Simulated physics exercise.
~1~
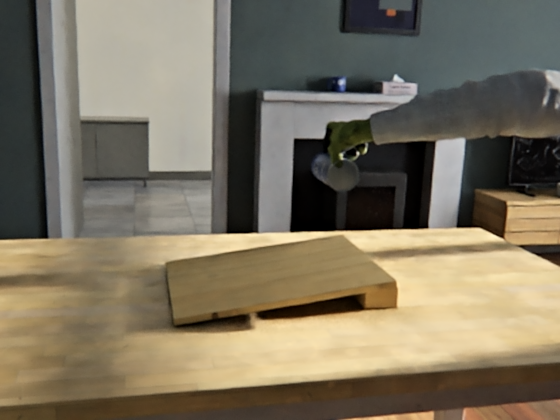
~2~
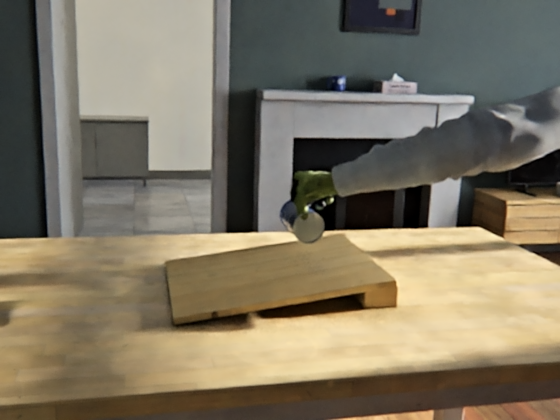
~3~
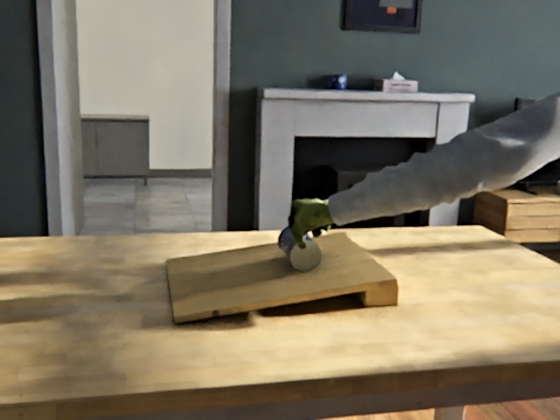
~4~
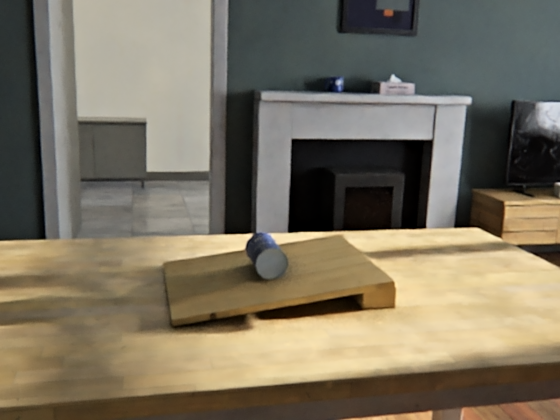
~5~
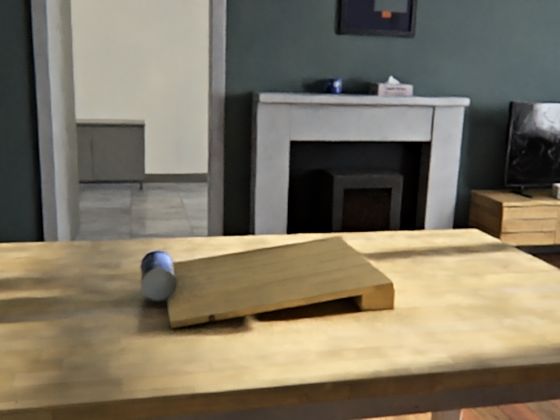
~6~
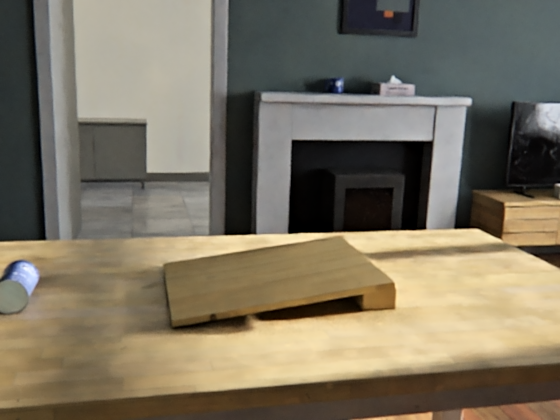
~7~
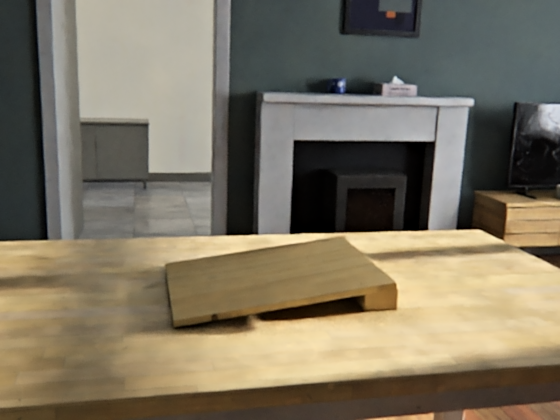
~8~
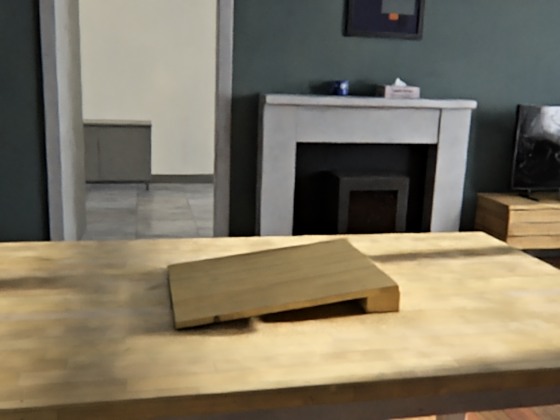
On a wooden table, a gloved hand sets a tin on a sloping board and it rolls left out of view.
